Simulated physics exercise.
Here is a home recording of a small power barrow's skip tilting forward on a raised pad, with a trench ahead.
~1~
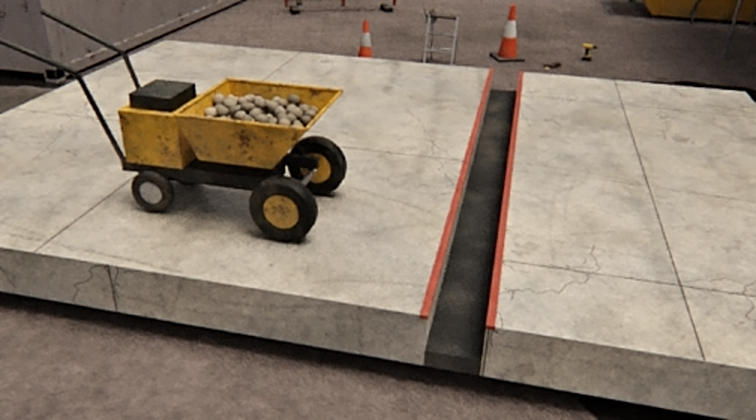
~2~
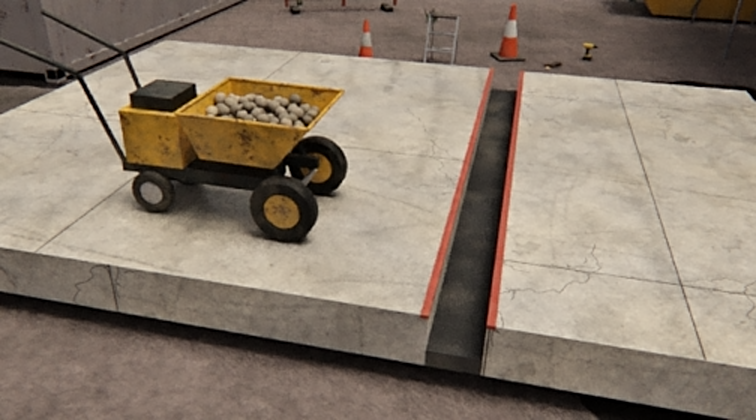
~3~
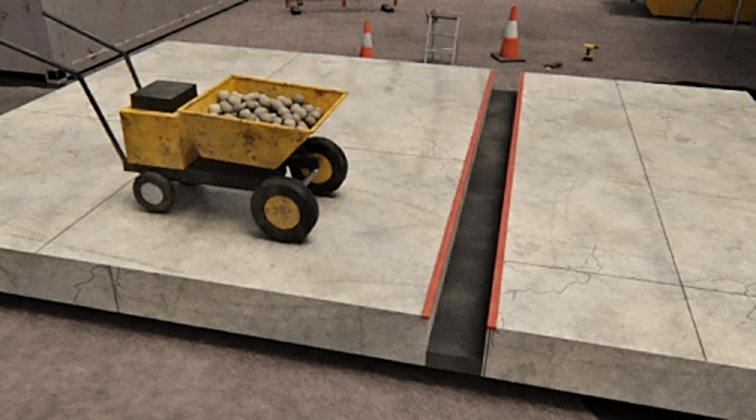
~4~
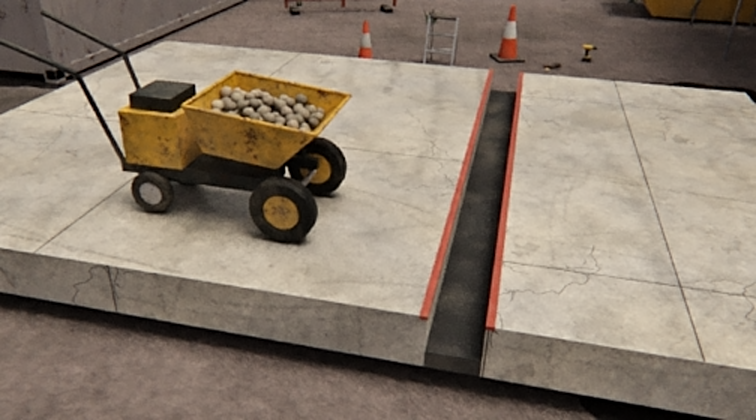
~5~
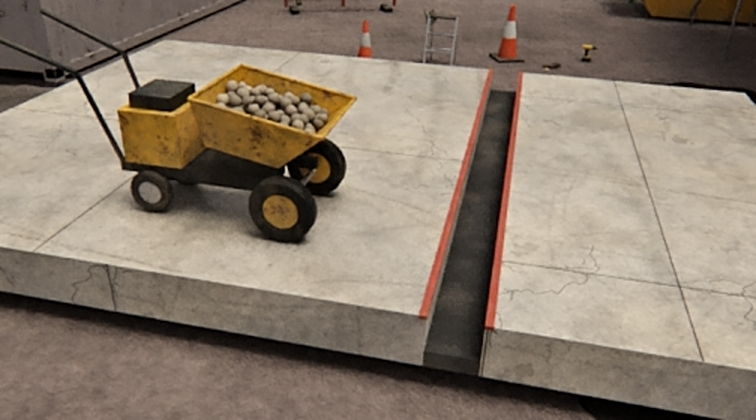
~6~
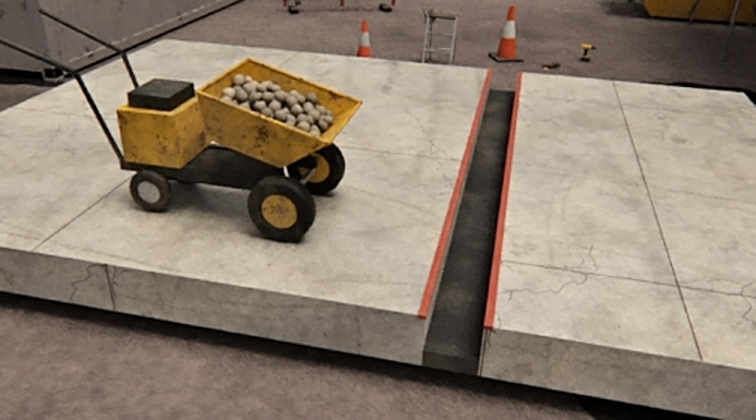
A small yellow power barrow loaded with grey, rounded pebbles stands at left on a raised, cracked concrete pad, seen from above at an angle. To its right, a narrow, dark trench edged in red cuts through the pad, with orange cones and a small ladder behind. The skip starts level, then slowly tilts forward to the right, its rear rising, while the wheels and camera stay still.
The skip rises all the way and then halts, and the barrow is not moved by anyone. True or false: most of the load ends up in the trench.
False.
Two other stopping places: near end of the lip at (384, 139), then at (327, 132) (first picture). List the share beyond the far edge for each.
I'd expect close to 10 per cent and then close to 0 per cent.
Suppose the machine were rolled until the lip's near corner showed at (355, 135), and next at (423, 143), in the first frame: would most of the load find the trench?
The bulk; a minority.
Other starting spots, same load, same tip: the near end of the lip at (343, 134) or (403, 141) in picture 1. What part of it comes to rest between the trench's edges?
Well, you'd get roughly 60 per cent from the first place and roughly 60 per cent from the second.
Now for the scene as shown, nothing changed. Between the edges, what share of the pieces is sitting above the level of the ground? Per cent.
Roughly 0 percent.
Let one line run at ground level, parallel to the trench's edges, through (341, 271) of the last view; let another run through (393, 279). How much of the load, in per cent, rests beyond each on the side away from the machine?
About 90 and 50 %.
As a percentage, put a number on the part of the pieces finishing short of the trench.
About 70 %.
Soon after the last picture, skip tipped steeply; all in the skip.
A little later, skip tipped steeply; most in the skip; a small part short of the trench; a stray few falling.
Later still, skip tipped right over; about a quarter in the skip; about two thirds short of the trench; a small part in or heaped over the trench.
At rest, skip tipped right over; a small part in the skip; about two thirds short of the trench; about a quarter in or heaped over the trench; none beyond it.
